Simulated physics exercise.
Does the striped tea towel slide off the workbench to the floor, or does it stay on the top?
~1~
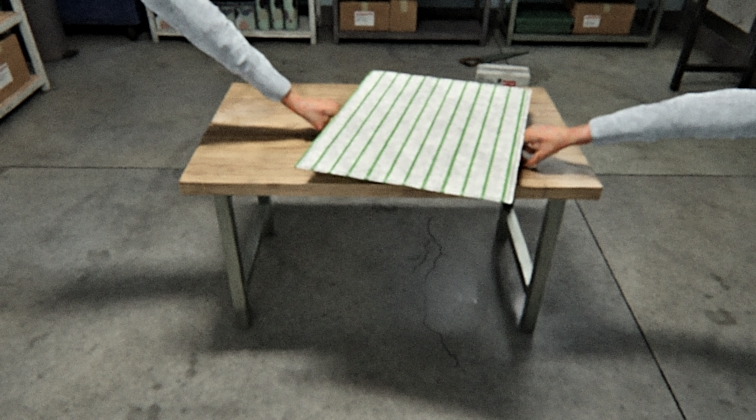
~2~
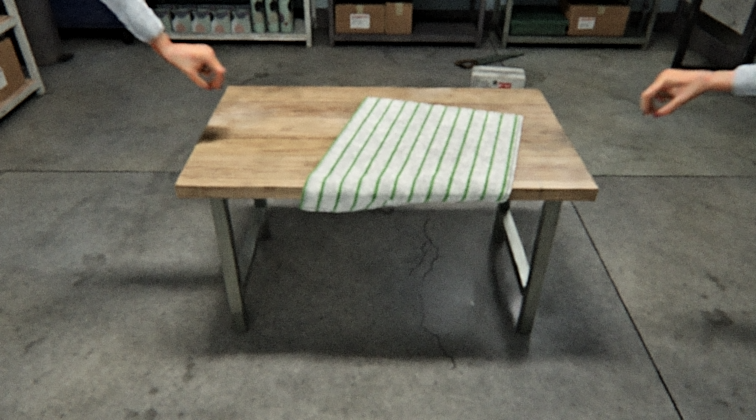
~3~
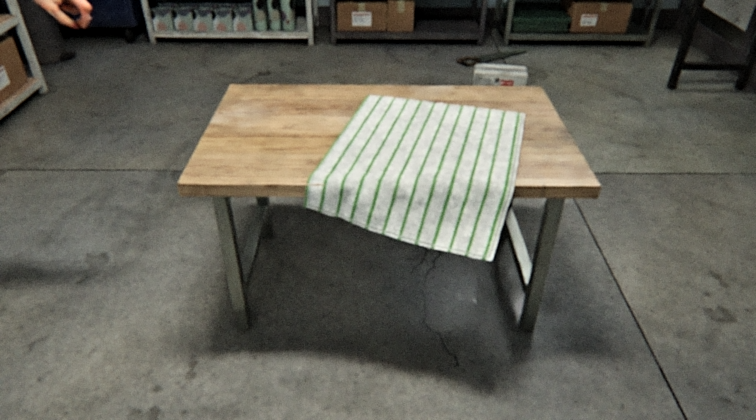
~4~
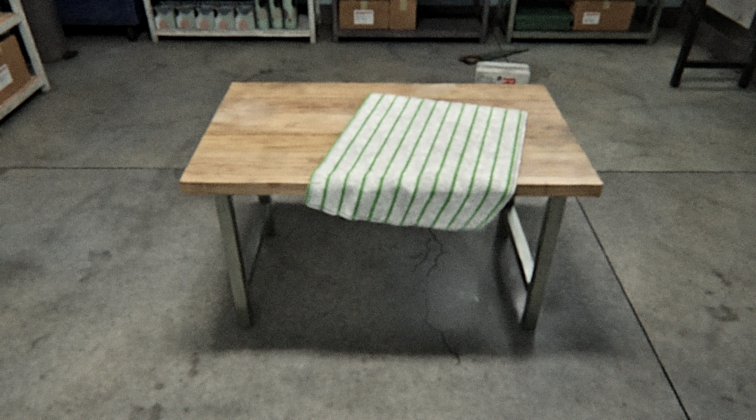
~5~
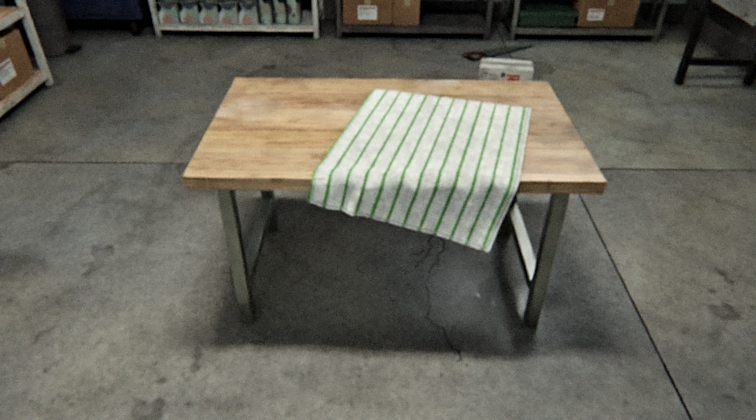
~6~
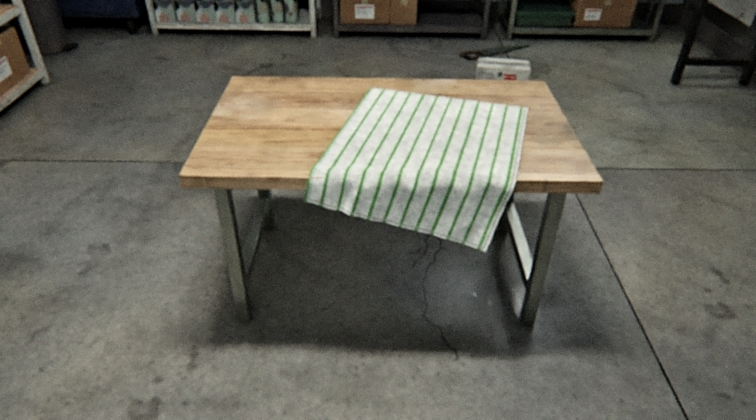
It stays on the workbench, with most of the cloth lying on the top and its near edge hanging over the front.
